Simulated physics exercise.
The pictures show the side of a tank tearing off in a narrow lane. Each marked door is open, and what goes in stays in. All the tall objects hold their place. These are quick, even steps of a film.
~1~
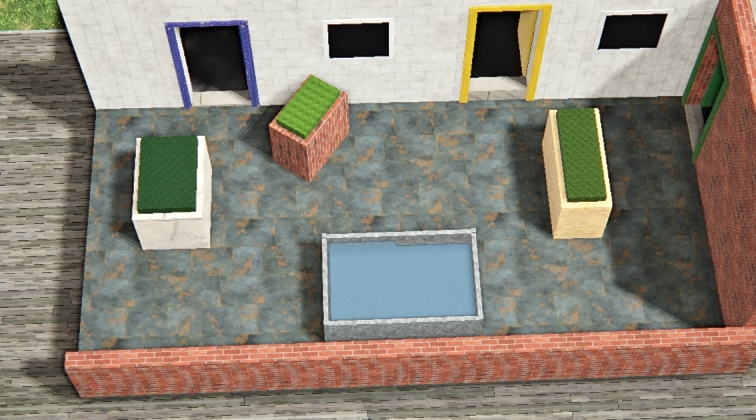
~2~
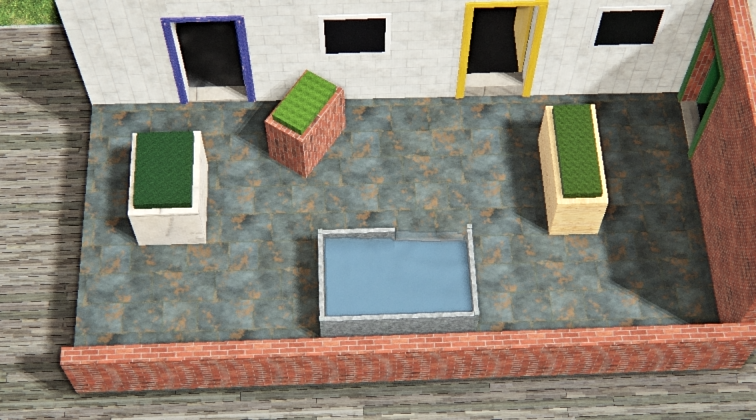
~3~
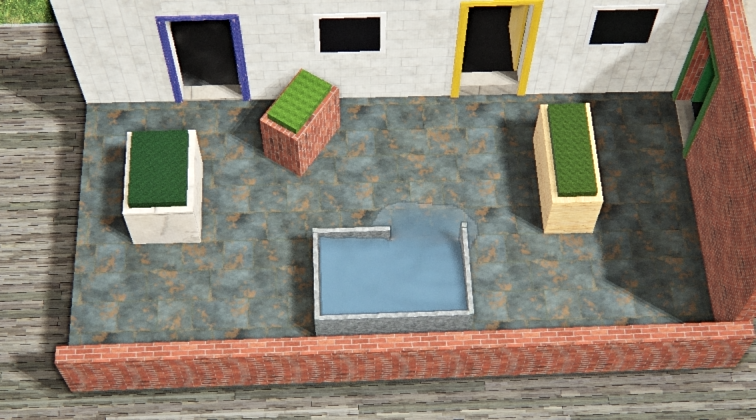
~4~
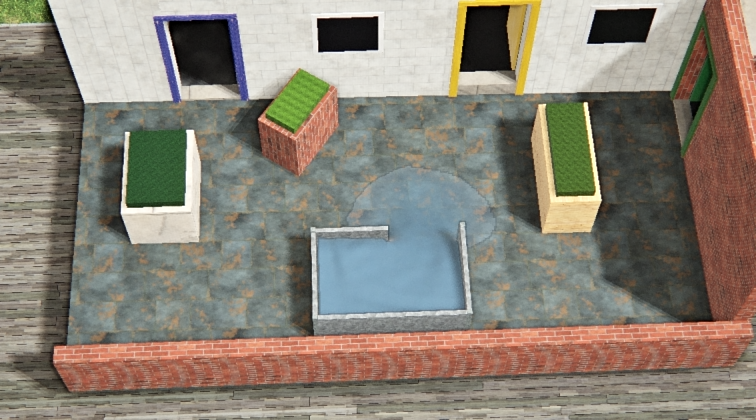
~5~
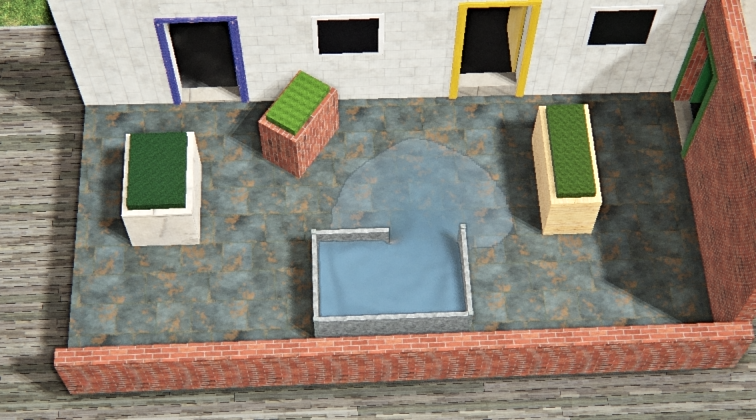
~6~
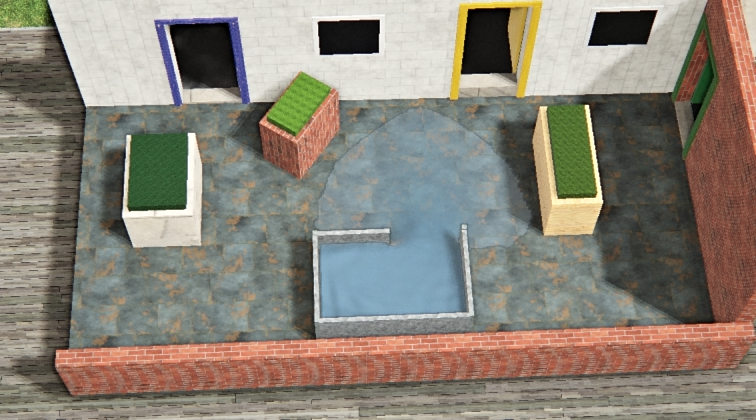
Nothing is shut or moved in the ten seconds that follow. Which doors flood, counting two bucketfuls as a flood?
In the end: The blue door admits no more than that; the yellow door admits no more than that; the green door lets in a lot.
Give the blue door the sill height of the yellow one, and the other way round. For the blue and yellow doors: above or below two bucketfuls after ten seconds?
Then: The blue one keeps below it, the yellow one lets more in.
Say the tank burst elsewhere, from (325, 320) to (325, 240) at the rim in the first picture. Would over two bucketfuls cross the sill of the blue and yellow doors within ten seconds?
In short: The blue one goes over, the yellow one takes less.
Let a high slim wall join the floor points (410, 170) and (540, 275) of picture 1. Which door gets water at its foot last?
I say the one in green.
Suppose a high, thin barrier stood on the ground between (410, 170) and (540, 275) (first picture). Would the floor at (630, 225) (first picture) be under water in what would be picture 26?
Verdict: Dry.
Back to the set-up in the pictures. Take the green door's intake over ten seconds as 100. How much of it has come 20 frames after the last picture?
About 20 per cent.
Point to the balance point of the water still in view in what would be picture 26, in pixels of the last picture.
Near (441, 186).
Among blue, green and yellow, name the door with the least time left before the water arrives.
It is the yellow-painted one.
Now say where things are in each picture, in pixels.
In the first picture, still water in the tank at (401, 279).
In the second picture, water pours out on the tank's far side and has run to a hidden place.
In the third picture, the front is at (388, 211), out from the gap on the tank's far side.
In the fourth picture, the front is at (397, 174), out from the gap on the tank's far side.
In the fifth picture, the front is at (407, 144), out from the gap on the tank's far side.
In the sixth picture, the front is at (426, 114), out from the gap on the tank's far side.
A moment on, water covers 20 % of the floor; the blue door not reached, the yellow door wet at the sill, nothing in, the green door not reached.
Next, water covers 30 % of the floor; the blue door not reached, the yellow door wet at the sill, nothing in, the green door not reached.
Then, water covers 40 % of the floor; the blue door wet at the sill, nothing in, the yellow door wet at the sill, nothing in, the green door over two buckets in.
Later, water covers 65 % of the floor; the blue door wet at the sill, nothing in, the yellow door wet at the sill, nothing in, the green door far over two buckets in.
In the end, water covers 70 % of the floor; the blue door wet at the sill, nothing in, the yellow door wet at the sill, nothing in, the green door far over two buckets in.
